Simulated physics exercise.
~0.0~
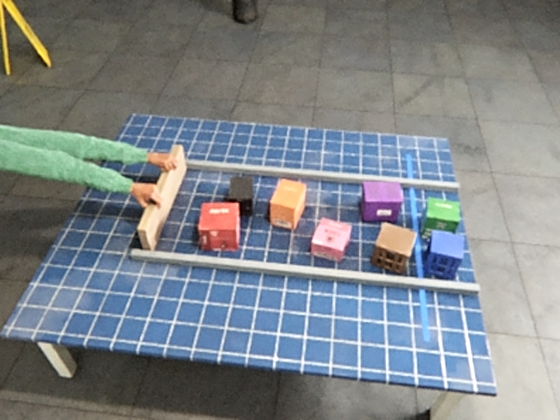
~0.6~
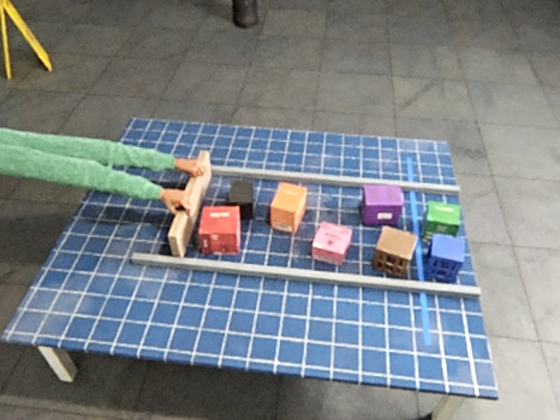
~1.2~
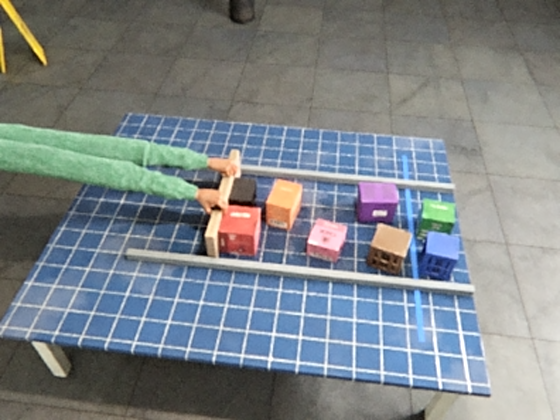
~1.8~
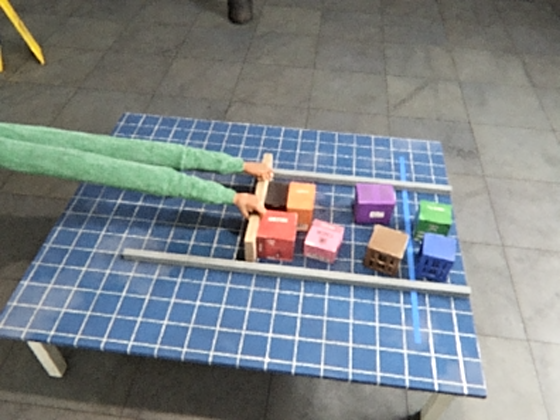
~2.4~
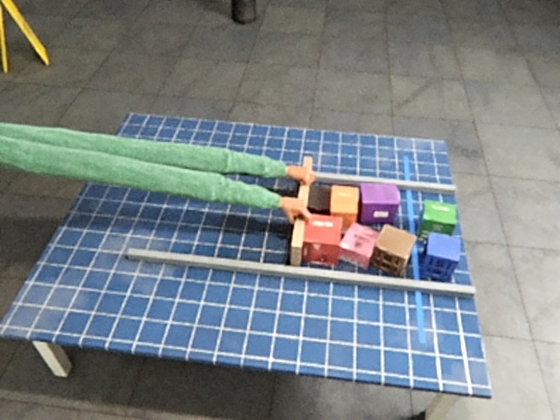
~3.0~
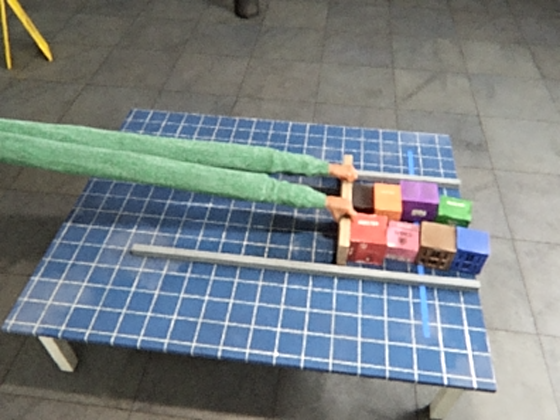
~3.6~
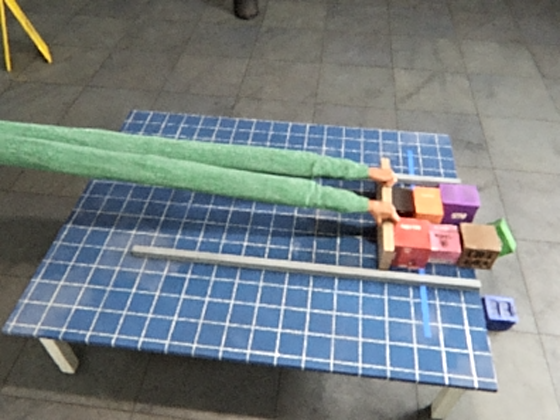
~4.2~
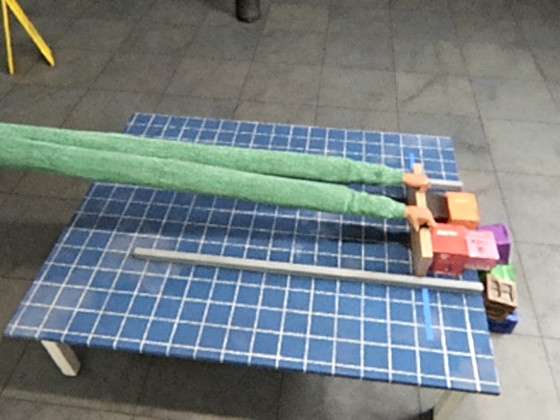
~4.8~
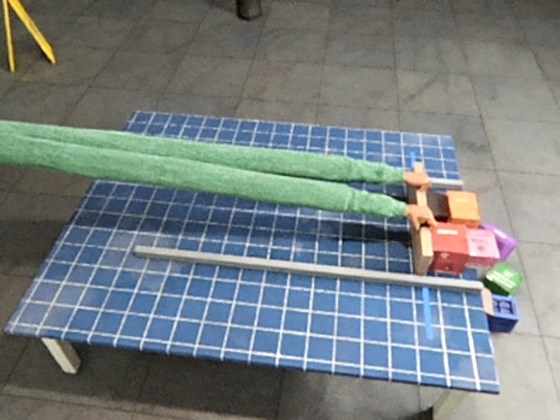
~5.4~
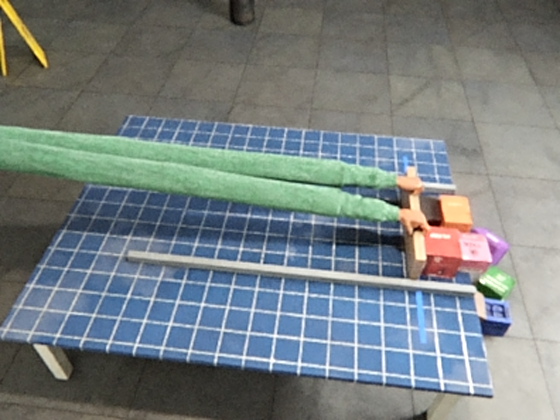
Wooden plank pushed by two green-sleeved arms sweeping coloured boxes rightward across a blue tiled table, several tumbling off the edge.
